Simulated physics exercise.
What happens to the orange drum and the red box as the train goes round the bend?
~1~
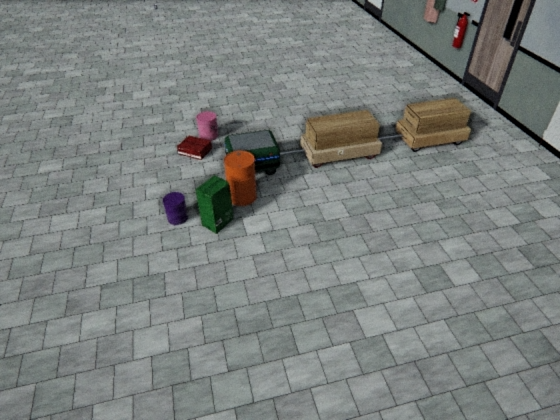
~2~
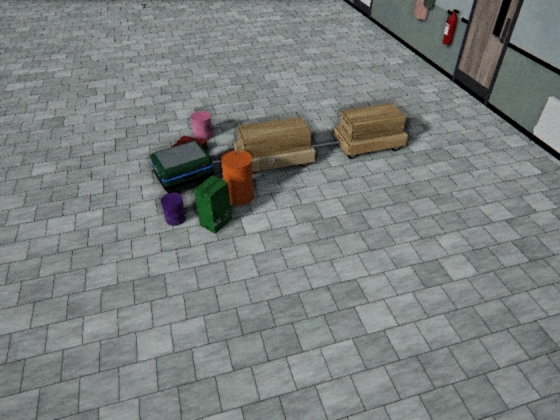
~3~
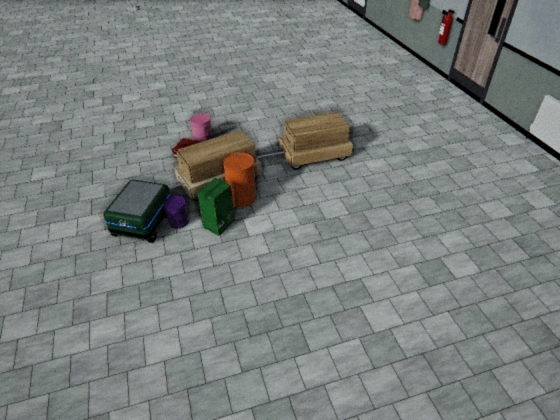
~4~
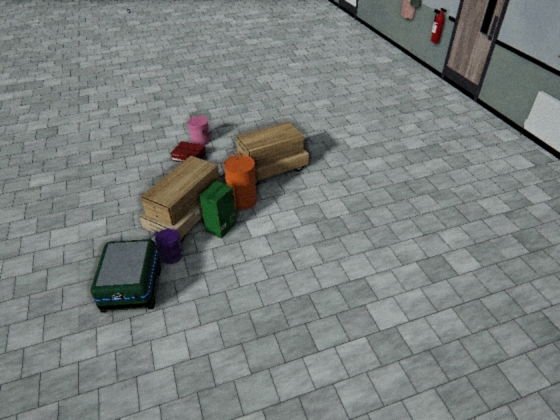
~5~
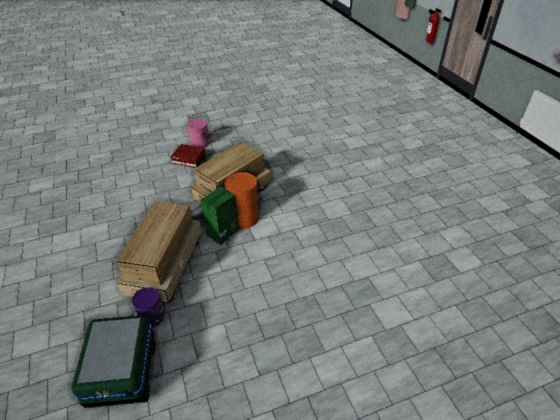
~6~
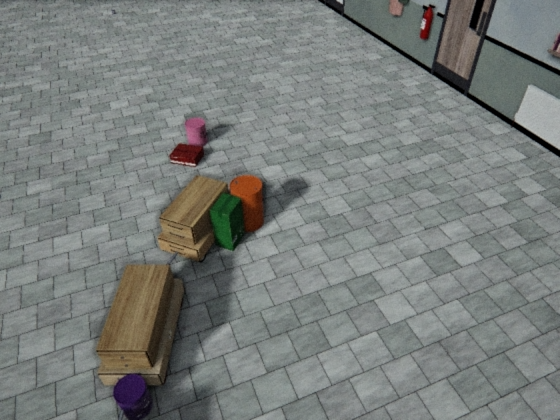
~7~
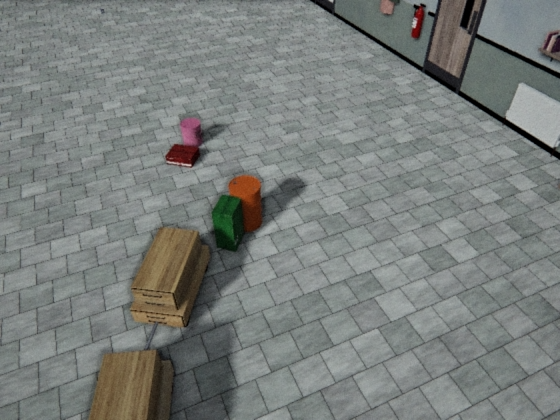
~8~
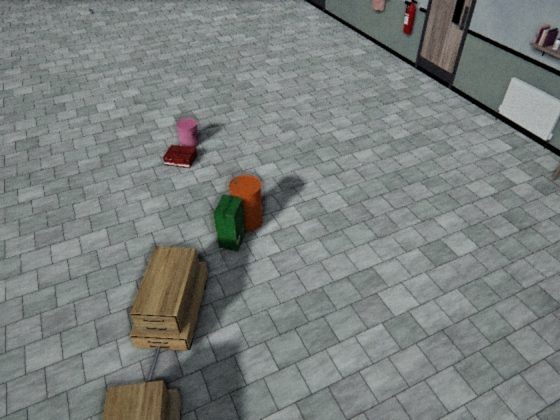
The orange drum gets shifted a little from its spot but stays upright. The red box stays where it was.
